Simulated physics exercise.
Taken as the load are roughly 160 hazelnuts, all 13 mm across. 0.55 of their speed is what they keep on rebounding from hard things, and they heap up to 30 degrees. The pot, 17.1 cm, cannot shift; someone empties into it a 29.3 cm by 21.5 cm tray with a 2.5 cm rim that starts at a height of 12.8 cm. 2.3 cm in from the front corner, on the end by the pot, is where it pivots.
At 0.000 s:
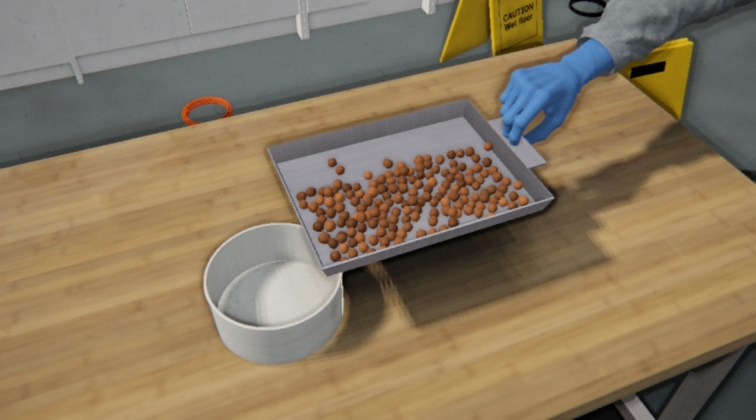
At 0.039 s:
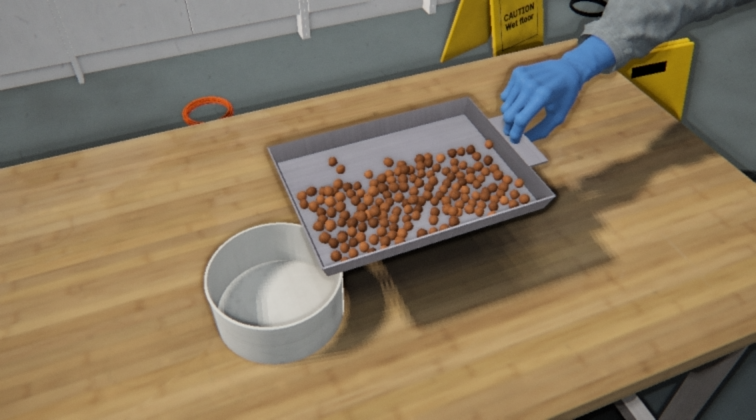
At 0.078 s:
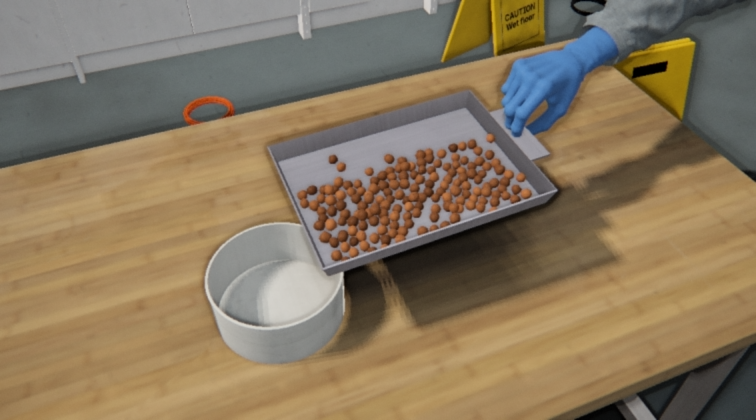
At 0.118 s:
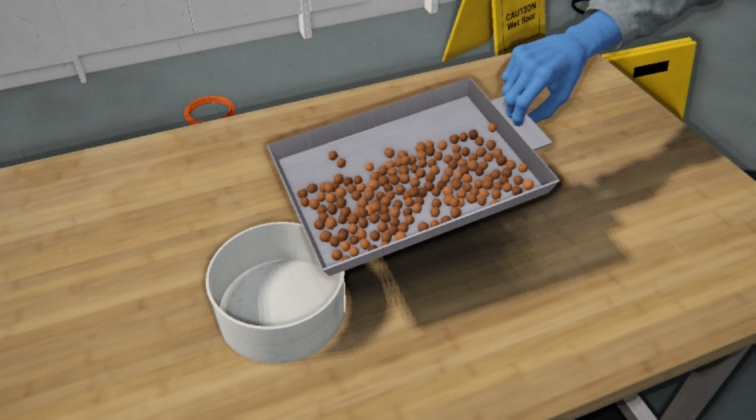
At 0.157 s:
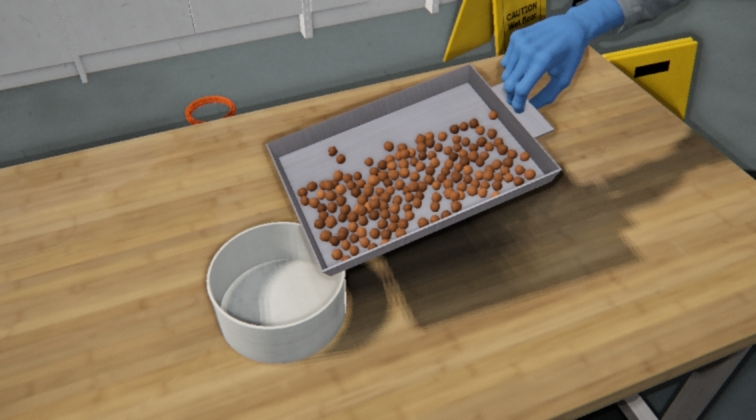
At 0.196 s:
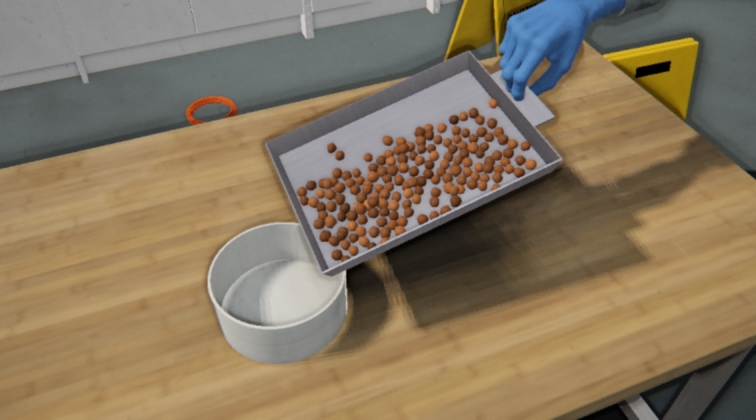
A blue-gloved hand raised the far end of a grey tray of hazelnuts, tilting it slightly toward the empty white pot on the left, while the nuts stayed spread out almost unmoved.
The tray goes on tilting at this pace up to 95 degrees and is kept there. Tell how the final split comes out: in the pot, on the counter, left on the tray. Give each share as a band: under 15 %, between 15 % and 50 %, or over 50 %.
Pot: More than the rest combined, counter: A reasonable amount, tray: A meager amount.
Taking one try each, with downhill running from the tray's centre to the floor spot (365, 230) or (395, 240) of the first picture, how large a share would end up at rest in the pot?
About 35 and 0 per cent.
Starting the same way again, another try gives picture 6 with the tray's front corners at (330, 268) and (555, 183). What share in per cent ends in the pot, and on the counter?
In the pot: 0 per cent; on the counter: 100 per cent.
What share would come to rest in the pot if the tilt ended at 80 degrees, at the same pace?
Estimate: Roughly 75 percent.
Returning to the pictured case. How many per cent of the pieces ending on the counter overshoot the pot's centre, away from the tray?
Around 90 per cent, give or take.
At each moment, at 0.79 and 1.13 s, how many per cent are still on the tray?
Estimates: 75; 0.
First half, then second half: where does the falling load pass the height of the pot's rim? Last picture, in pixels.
First near (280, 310), later near (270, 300).
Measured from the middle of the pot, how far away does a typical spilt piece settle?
Distance: Some 24 cm.
After 0.55 s, tilt 54 degrees; the tray holds 100 %, the pot 0 %.
Then, at 0.79 s, tilt 80 degrees; the tray holds 75 %, the pot 10 %.
After 1.13 s, tilt 95 degrees; the tray holds 0 %, the pot 70 %.
At rest (2.3 s), pot 75 %, counter 25 %, tray 0 %.
